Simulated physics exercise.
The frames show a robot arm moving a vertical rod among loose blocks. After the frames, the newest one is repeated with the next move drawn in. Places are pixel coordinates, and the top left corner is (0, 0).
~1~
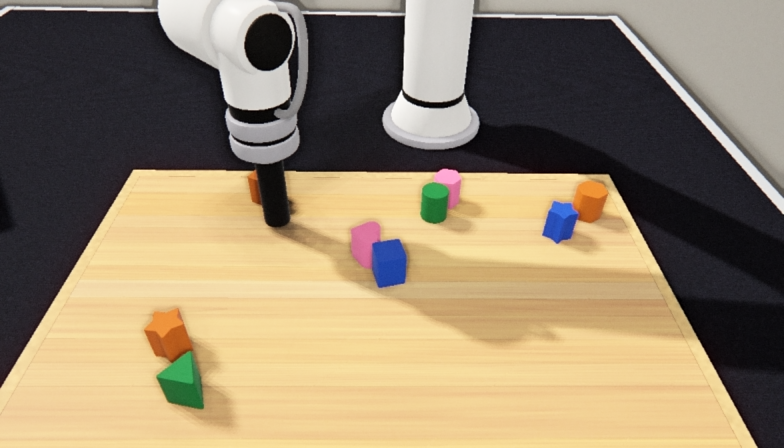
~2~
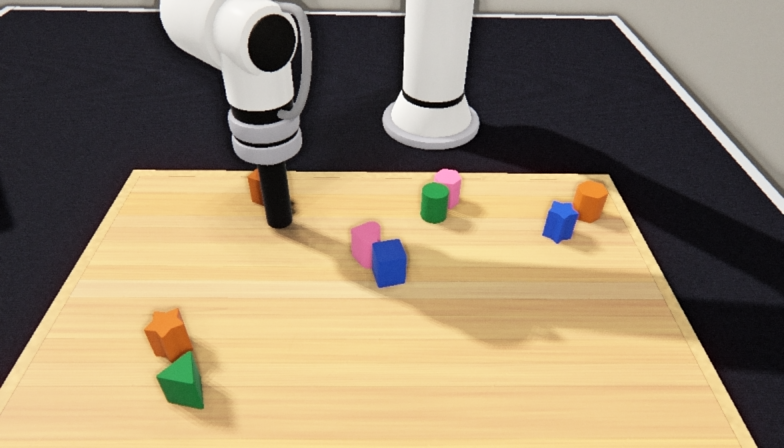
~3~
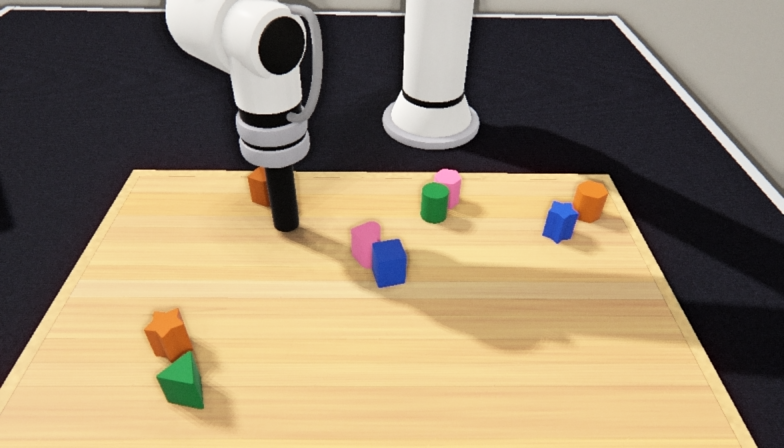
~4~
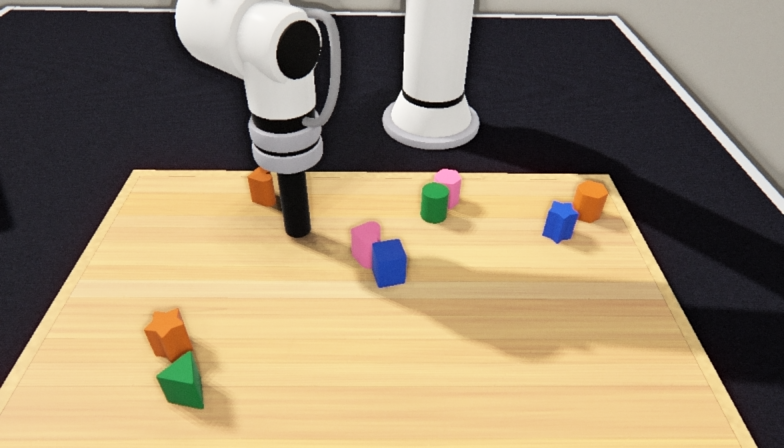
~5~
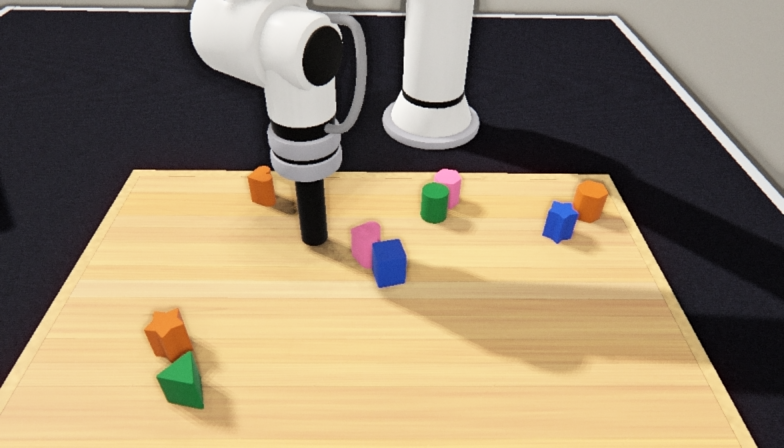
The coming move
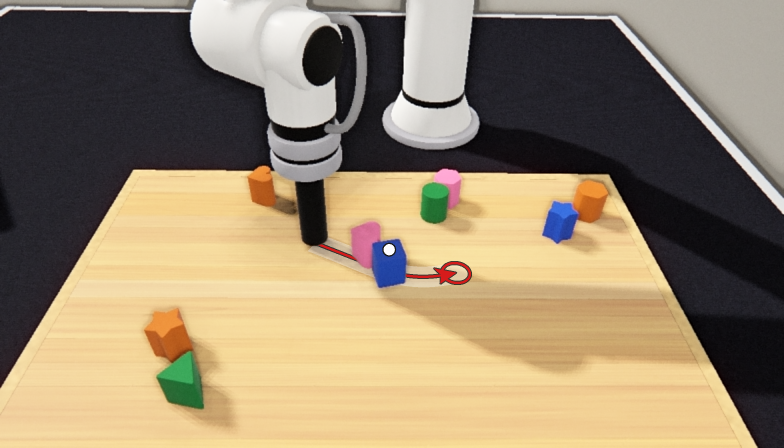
A white robot arm with a black vertical rod works over a pale wooden board on a dark surface, seen from a raised, fixed viewpoint. Pink and blue blocks sit together near the middle, with green, pink, blue and orange pieces behind and right, and orange and green ones at lower left. The rod barely shifts, then slides right and slightly nearer, while every block stays still.
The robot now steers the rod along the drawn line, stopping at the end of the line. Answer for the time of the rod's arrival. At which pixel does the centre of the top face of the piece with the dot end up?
I predict (442, 271).
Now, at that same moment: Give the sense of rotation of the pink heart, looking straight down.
It is turned anticlockwise.
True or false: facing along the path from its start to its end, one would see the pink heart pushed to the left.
True
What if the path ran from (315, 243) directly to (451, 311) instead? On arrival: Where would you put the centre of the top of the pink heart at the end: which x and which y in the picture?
My estimate: (390, 231).
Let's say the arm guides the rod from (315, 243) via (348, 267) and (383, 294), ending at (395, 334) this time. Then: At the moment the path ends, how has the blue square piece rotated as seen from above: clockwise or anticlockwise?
I'd predict that, seen from above, the blue square piece rotates counter-clockwise.
The drawn path runs from (315, 243) through (358, 260) and (405, 275) to (456, 273); the dot is on the blue square piece.
On the path given first. One third of the way, rod (358, 255); pink heart (389, 236), turned 15° anticlockwise; blue square piece (408, 258), turned 25° clockwise.
Two thirds of the way, rod (406, 270); pink heart (423, 235), turned 115° anticlockwise; blue square piece (428, 266), turned 75° clockwise.
At the end, rod (457, 267); pink heart (433, 232), turned 155° anticlockwise; blue square piece (442, 271), turned 95° clockwise.
